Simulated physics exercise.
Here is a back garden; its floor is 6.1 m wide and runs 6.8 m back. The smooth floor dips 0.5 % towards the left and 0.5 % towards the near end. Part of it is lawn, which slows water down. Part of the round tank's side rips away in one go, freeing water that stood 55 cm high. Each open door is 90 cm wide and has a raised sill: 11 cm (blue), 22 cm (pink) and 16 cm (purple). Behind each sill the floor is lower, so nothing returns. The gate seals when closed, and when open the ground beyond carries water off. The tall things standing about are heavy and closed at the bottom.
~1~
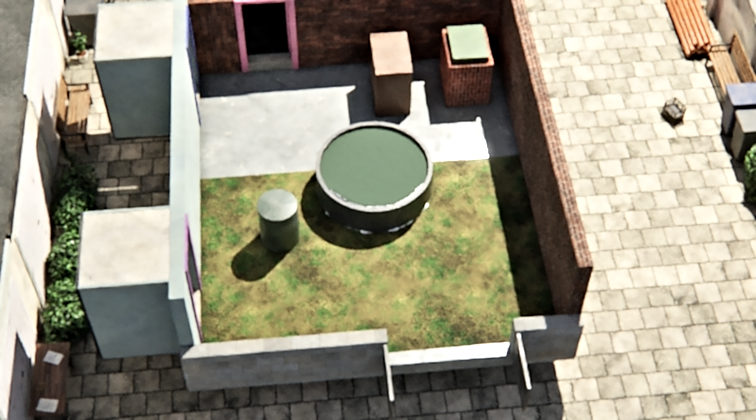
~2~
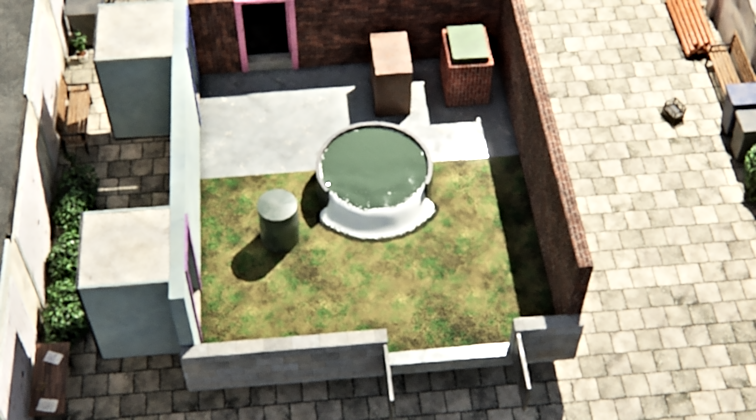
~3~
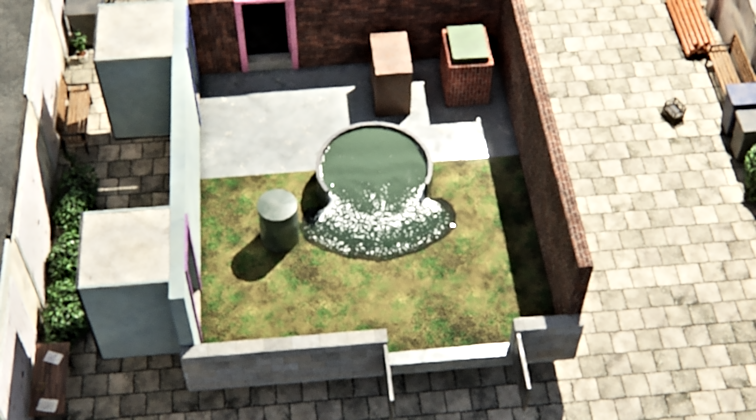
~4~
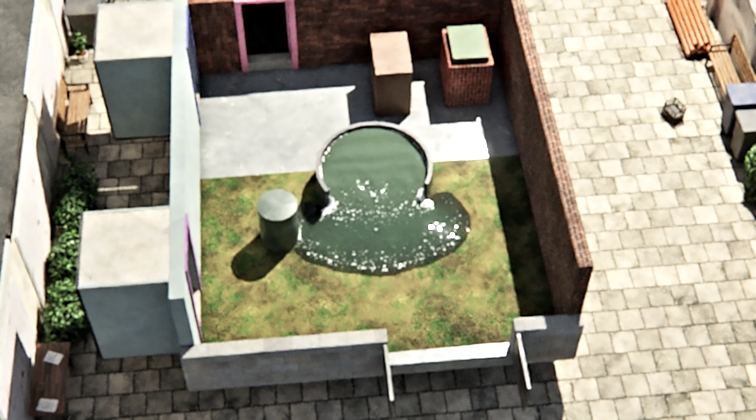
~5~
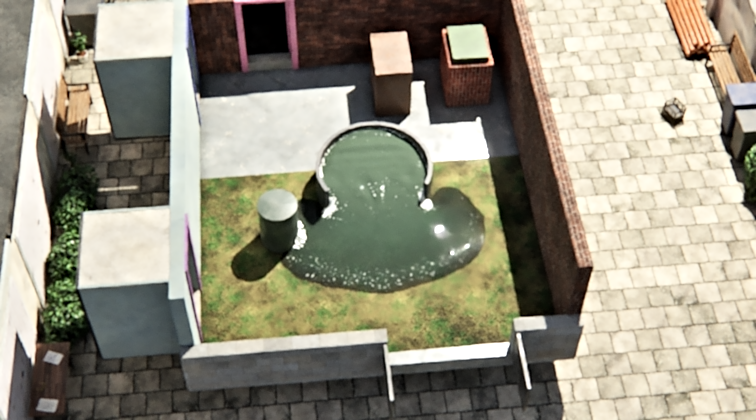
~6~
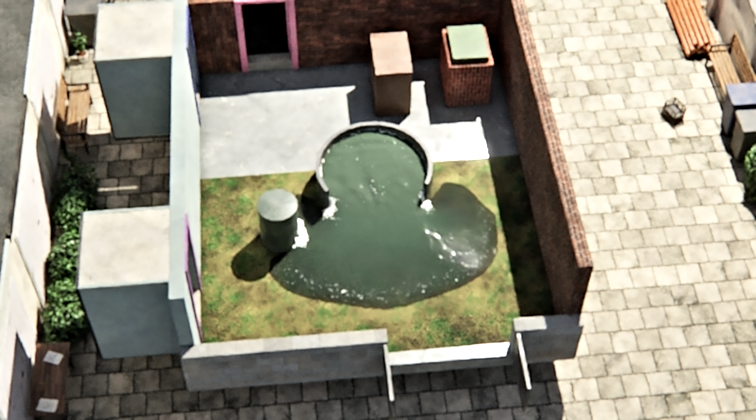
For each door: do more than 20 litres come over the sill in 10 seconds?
Within that time: At the blue door it stays under the limit; at the pink door it stays under the limit; at the purple door it keeps below the limit.
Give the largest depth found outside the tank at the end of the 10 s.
About 7 cm.
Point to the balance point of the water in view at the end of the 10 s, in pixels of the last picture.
At about (340, 246).
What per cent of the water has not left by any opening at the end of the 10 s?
Roughly 68 in a hundred.
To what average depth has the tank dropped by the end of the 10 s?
Roughly 3 cm on average.
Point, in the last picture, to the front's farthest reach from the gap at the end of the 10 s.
Near (200, 81).
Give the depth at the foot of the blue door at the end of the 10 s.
Roughly 2.0 cm deep.
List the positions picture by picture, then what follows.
The first frame shows still water, 55 cm deep, in the round tank at (374, 168).
In the second frame, water pours out at (379, 224) and has run 1.1 m, to (432, 204); deepest outside 20 cm, 55 cm at the round tank's back.
In the third frame, water pours out at (379, 225) and has run 1.4 m, to (449, 211); deepest outside 26 cm, 55 cm at the round tank's back.
In the fourth frame, the front is at (463, 212), 1.6 m from the gap at (379, 225); 3.1 m2 of floor is under water; 55 cm left at the back of the round tank.
In the fifth frame, water pours out at (379, 226) and has run 1.9 m, to (480, 219); deepest outside 24 cm, 49 cm at the round tank's back.
In the sixth frame, water pours out at (379, 226) and has run 2.1 m, to (493, 234); deepest outside 26 cm, 47 cm at the round tank's back.
A moment later water covers 35 % of the floor and is deepest (18 cm) near (371, 241); blue door not reached, pink door not reached, purple door not reached.
Soon after water covers 45 % of the floor and is deepest (22 cm) near (331, 357); blue door not reached, pink door not reached, purple door not reached.
Next water covers 50 % of the floor and is deepest (19 cm) near (202, 368); blue door not reached, pink door not reached, purple door 15 cm at the sill, 0 L in.
Later on water covers 60 % of the floor and is deepest (9 cm) near (202, 368); blue door not reached, pink door not reached, purple door 8 cm at the sill, 0 L in.
At the end water covers 80 % of the floor and is deepest (7 cm) near (202, 368); blue door 2 cm at the sill, 0 L in, pink door not reached, purple door 6 cm at the sill, 0 L in.
